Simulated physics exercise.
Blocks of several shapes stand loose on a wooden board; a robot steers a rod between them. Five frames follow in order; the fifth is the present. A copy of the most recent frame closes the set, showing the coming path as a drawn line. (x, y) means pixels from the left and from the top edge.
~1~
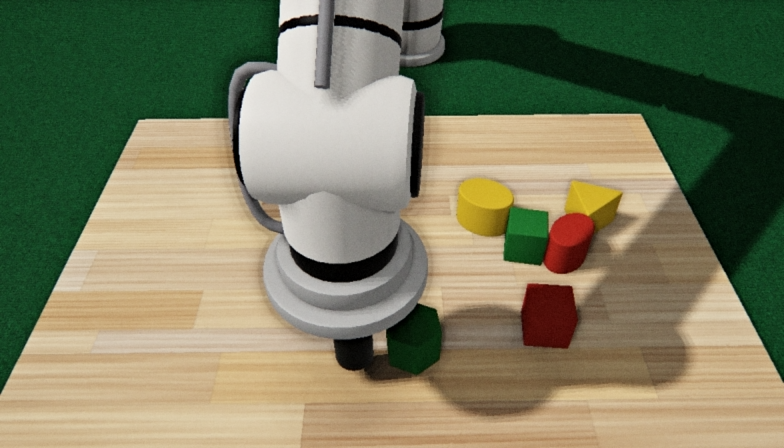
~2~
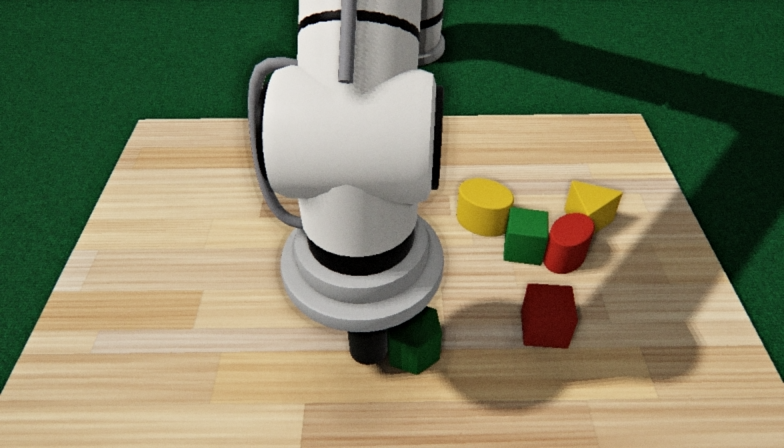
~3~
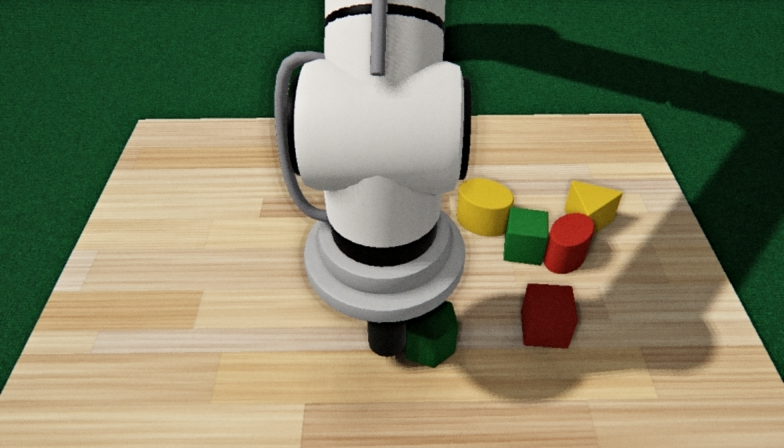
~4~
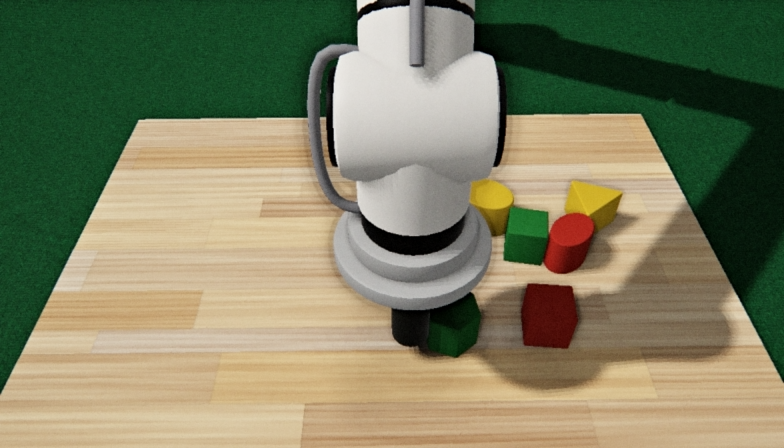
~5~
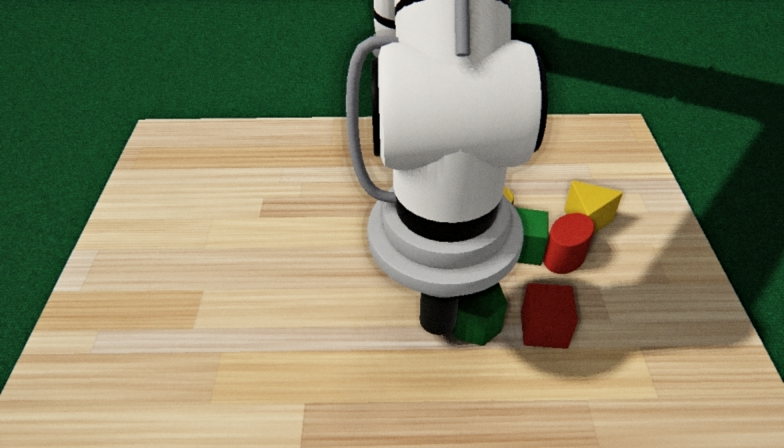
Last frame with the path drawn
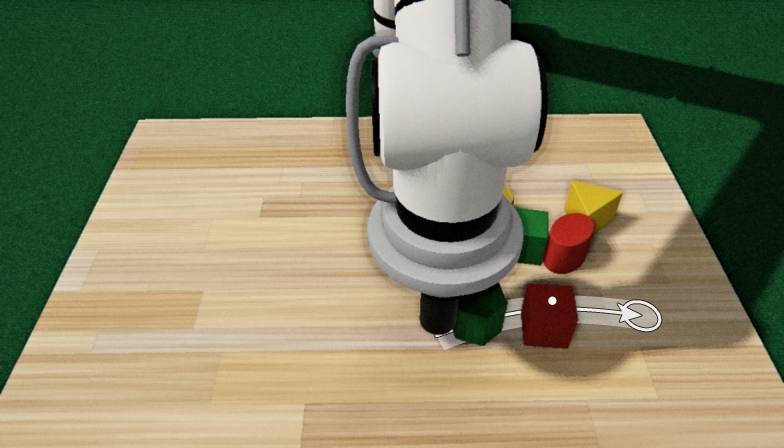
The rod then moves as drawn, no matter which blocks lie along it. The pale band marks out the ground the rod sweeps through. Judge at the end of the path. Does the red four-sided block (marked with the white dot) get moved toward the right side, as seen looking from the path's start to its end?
Yes, that is how it ends up.
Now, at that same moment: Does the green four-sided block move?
Answer: No.
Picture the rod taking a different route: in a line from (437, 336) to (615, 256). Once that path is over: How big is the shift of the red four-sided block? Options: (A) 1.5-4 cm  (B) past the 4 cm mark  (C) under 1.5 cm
The answer is A.
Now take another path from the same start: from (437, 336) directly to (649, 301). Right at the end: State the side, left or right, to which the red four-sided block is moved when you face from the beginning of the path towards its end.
Off to the right side.
The drawn path runs from (437, 336) over (502, 316) and (570, 309) to (642, 315); the dot is on the red four-sided block.
On the path given first. One third of the way, rod at (506, 300); green hexagon at (543, 272); red four-sided block at (586, 298), turned 40° clockwise.
Two thirds of the way, rod at (575, 294); green hexagon at (598, 256), turned 50° anticlockwise; red four-sided block at (613, 306), turned 55° clockwise; red oval block at (578, 222), turned 15° anticlockwise; yellow three-sided block at (596, 188).
At the end, rod at (649, 300); green hexagon at (610, 251), turned 70° anticlockwise; green four-sided block not moved; red four-sided block at (639, 318), turned 90° clockwise; red oval block at (578, 222), turned 15° anticlockwise; yellow three-sided block at (596, 188).
